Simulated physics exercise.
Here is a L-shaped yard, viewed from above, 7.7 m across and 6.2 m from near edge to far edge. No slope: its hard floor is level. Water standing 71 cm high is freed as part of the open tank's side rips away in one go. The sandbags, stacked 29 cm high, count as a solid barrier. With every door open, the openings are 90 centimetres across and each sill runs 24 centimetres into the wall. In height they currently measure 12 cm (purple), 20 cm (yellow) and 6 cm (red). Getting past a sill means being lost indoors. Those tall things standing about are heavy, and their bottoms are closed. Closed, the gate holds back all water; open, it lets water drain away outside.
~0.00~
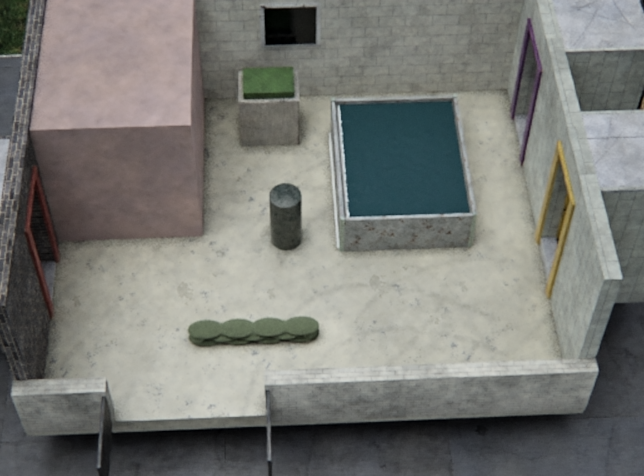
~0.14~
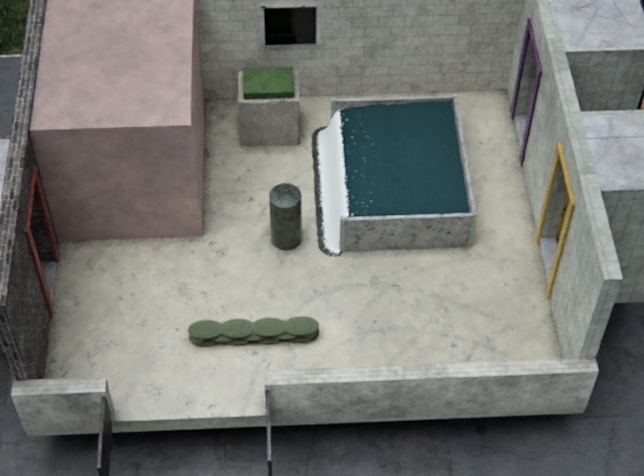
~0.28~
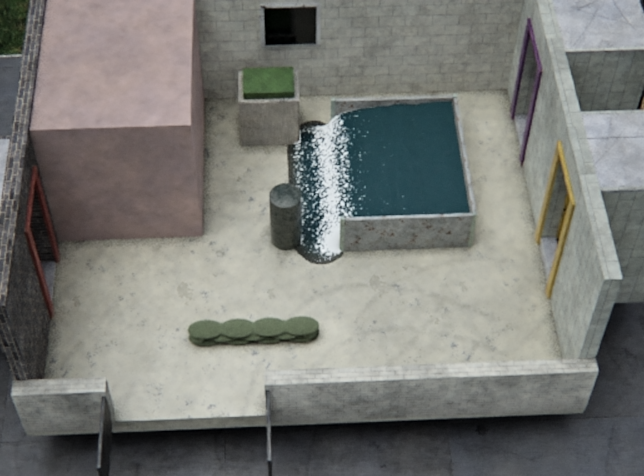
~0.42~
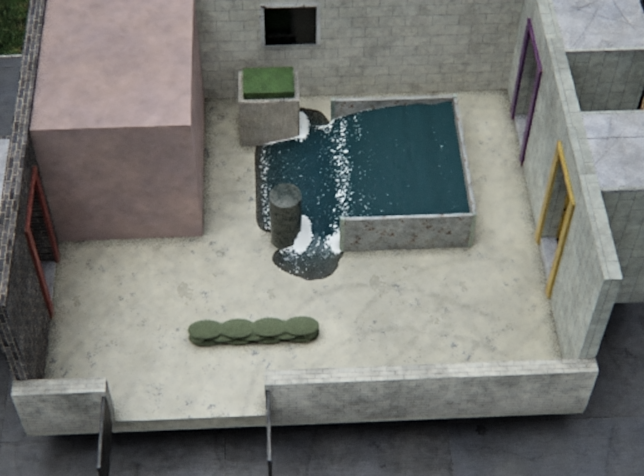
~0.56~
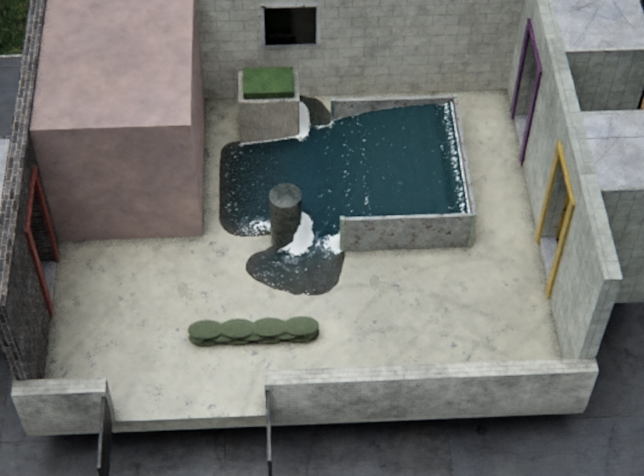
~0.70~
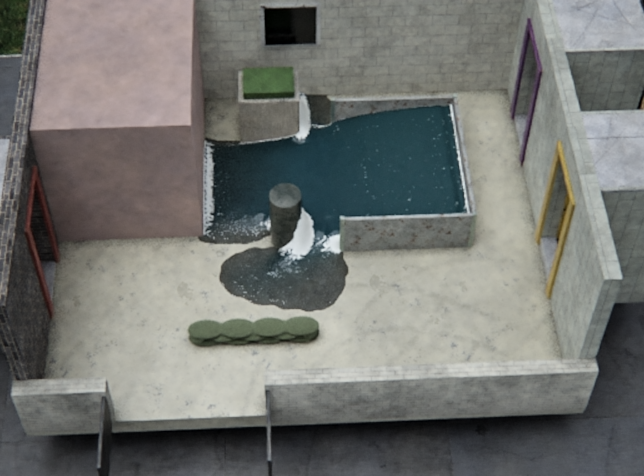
In a walled yard seen from above, an open tank of dark water stands near a grey pillar, a pink block and a low green row. The tank's left side gives way and white-edged water pours out, surrounds the pillar, spreads left to the pink block and wets the floor toward the viewer.
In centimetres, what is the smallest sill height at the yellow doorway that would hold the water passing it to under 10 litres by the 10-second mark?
Close to 11 cm is just enough.
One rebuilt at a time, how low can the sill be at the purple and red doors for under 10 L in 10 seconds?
You'd want about 18 centimetres at purple and about 12.5 centimetres at red.
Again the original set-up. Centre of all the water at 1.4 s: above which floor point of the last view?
Approximately (331, 187).
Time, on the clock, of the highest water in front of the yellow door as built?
Around 9.0 s.
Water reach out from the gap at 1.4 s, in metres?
Distance from gap: Approx. 4.2 m.
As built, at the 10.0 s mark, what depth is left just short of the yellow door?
About 10.5 cm.
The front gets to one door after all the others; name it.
That'd be the yellow one.
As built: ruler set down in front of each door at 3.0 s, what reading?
Purple door: 4 cm; yellow door: 0 cm; red door: 0 cm.
After 1.4 s water covers 30 % of the floor, deepest (56 cm) near (217, 178); it has not reached the yellow door.
After 3.0 s water covers 55 % of the floor, deepest (41 cm) near (207, 101); it has not reached the yellow door.
After 10.0 s water covers 95 % of the floor, deepest (14 cm) near (432, 256); 10 cm at the yellow door, 0 litres in over its 20 cm sill.
At the yellow door as built, the water arrived by 4.9 s and peaked near 13 cm at 9.0 s.
With a sill of 10 cm, 17 litres would have come in within the 10 s; with 13.5 cm, 3 litres. So under 10 litres takes about 11 cm.
